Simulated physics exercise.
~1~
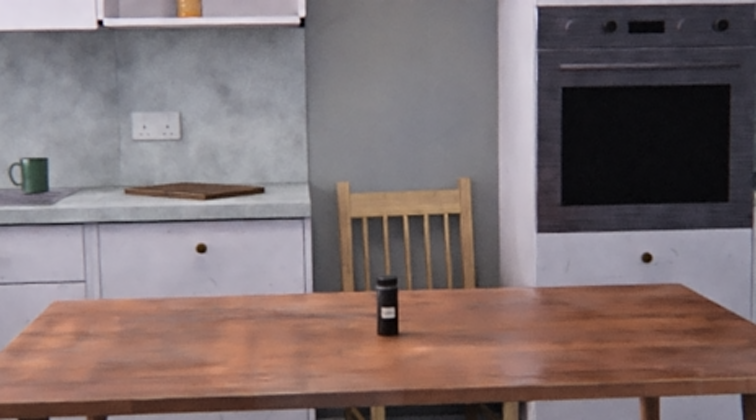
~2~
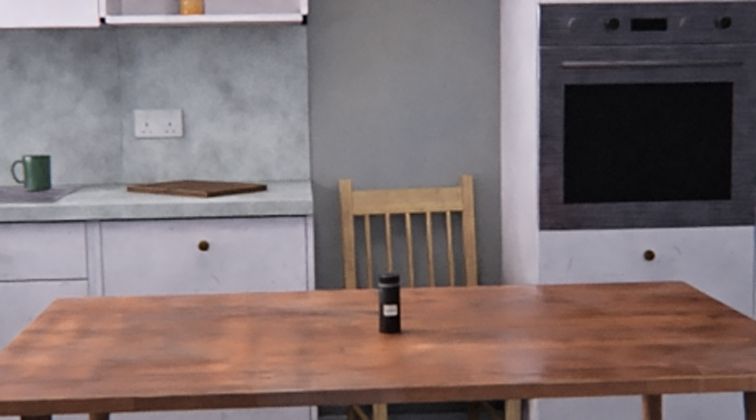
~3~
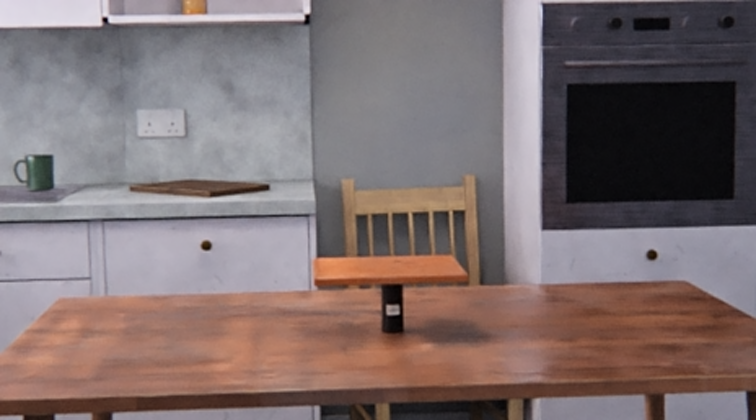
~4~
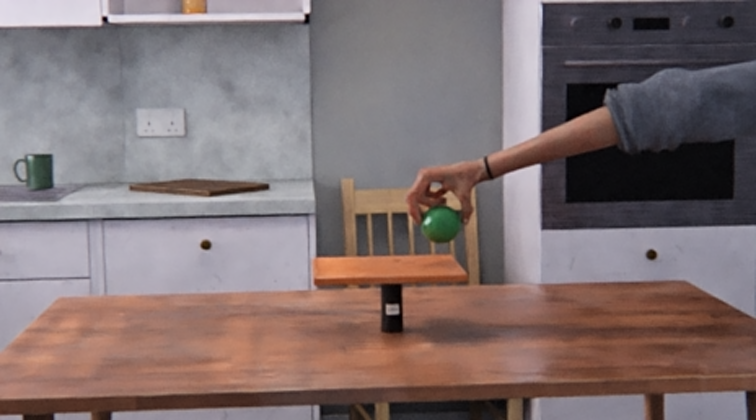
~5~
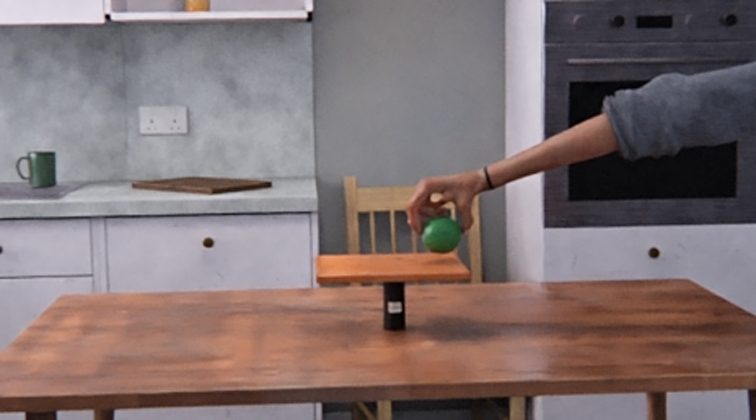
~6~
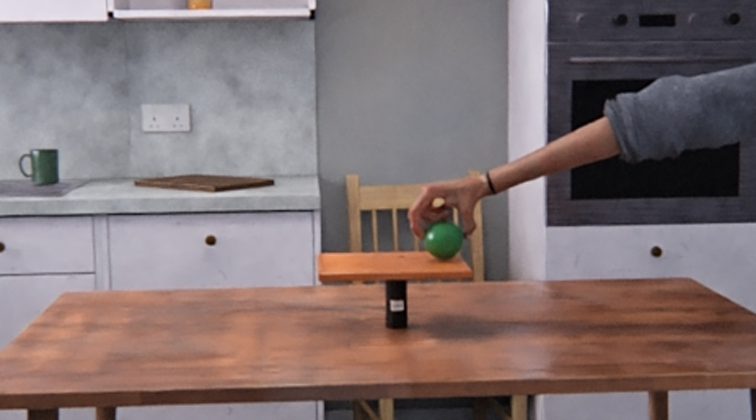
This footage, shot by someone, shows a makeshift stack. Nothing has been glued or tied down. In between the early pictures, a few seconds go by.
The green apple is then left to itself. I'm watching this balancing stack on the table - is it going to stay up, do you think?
No, A fall.
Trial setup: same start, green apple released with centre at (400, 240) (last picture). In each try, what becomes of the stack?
Well, it survives then.
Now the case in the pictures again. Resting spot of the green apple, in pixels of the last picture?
Around (461, 305).
Then, 0.40 s on from there, green apple now fallen; orange lid turned 62° from how it was put.
Then, 0.70 s on from there, orange lid turned 62° from how it was put; black shaker turned 11° from how it was put.
Then, 0.90 s on from there, black shaker and orange lid now fallen.
Then, 1.00 s on from there, black shaker on its side.
In the end, fallen, black shaker, orange lid and green apple. At the end, from the last picture's camera, green apple near (460, 305). The stack loses its balance.
